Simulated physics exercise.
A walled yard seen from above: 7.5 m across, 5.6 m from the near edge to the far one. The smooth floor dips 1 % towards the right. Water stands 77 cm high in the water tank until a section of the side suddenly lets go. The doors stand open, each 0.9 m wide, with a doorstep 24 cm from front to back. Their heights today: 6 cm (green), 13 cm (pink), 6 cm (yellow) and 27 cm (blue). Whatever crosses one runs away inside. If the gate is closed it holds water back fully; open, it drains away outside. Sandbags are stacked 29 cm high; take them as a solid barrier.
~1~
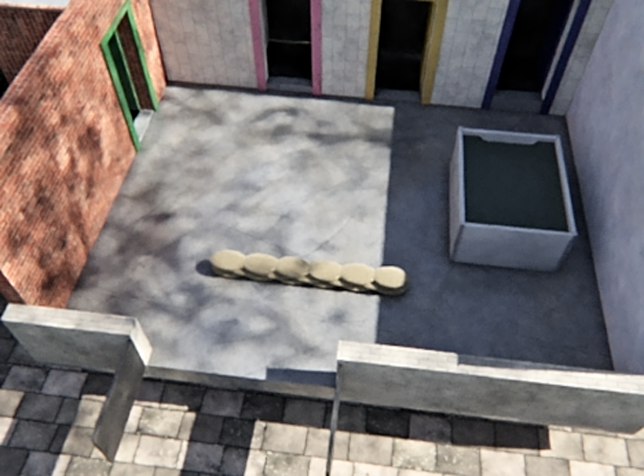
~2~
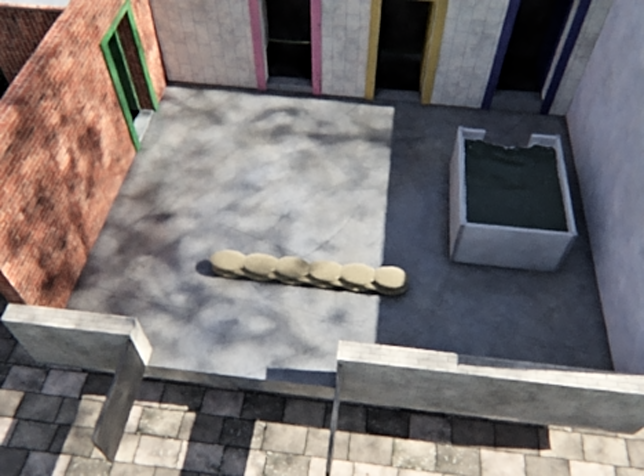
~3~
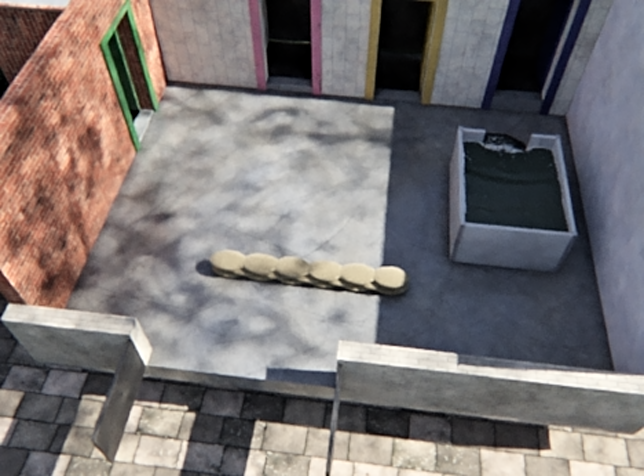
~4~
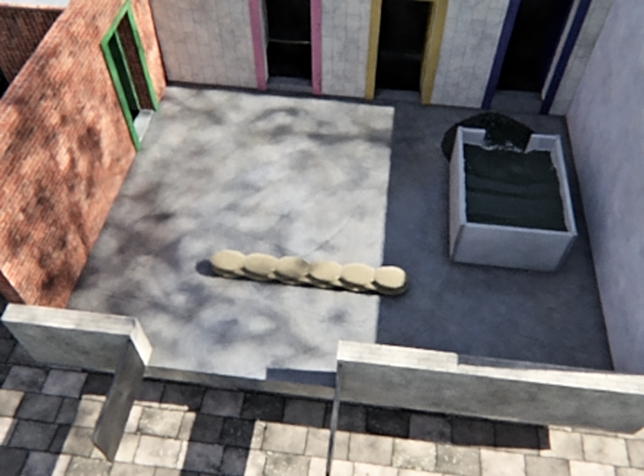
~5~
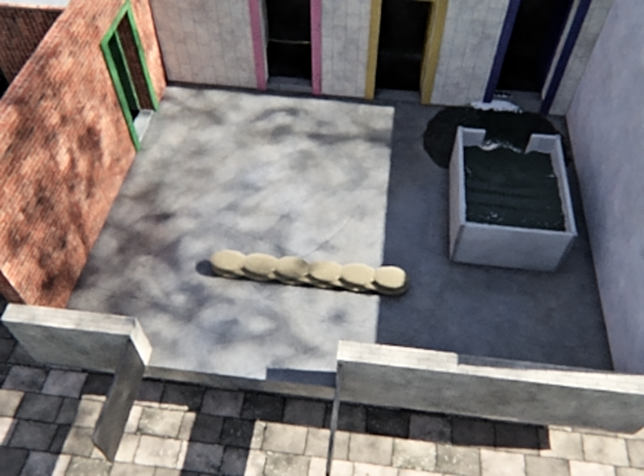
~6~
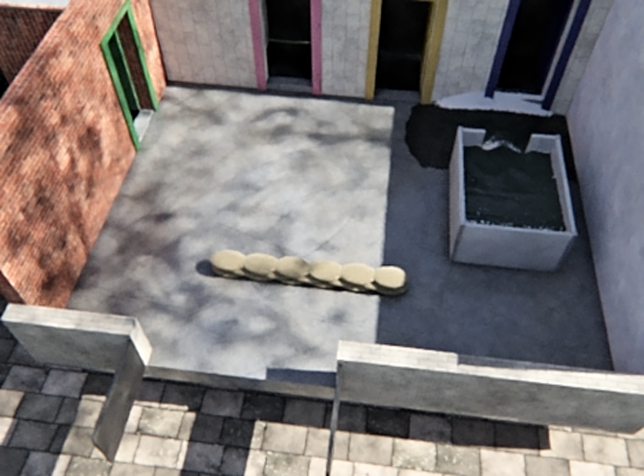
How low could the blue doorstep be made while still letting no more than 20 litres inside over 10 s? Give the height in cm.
Some 34 cm above the ground.
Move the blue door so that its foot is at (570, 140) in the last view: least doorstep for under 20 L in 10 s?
About 29 cm.
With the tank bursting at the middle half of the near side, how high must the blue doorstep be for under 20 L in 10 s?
About 9.0 cm.
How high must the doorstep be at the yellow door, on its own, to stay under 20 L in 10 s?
About 8.5 cm at yellow.
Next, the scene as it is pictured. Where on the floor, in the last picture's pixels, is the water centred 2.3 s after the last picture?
Near (473, 170).
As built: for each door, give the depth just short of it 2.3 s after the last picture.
Depths in cm: Green 0, pink 4, yellow 9, blue 26.
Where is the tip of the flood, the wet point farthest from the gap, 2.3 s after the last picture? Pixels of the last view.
At about (169, 80).
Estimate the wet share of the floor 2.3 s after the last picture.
About 35 per cent.
Then, 0.7 s after the last picture water covers 15 % of the floor, deepest (48 cm) near (560, 115); 37 cm at the blue door, 24 litres in over its 27 cm doorstep.
Then, 2.3 s after the last picture water covers 35 % of the floor, deepest (27 cm) near (540, 113); 26 cm at the blue door, 69 litres in over its 27 cm doorstep.
Then, 9.3 s after the last picture water covers 95 % of the floor, deepest (10 cm) near (491, 109); 9 cm at the blue door, 71 litres in over its 27 cm doorstep.
At the blue door as built, the water peaked near 38 cm, 0.9 s after the last picture.
With a doorstep of 31.5 cm, 35 litres would have come in within the 10 s; with 36.5 cm, 10 litres. So under 20 litres takes about 34 cm.
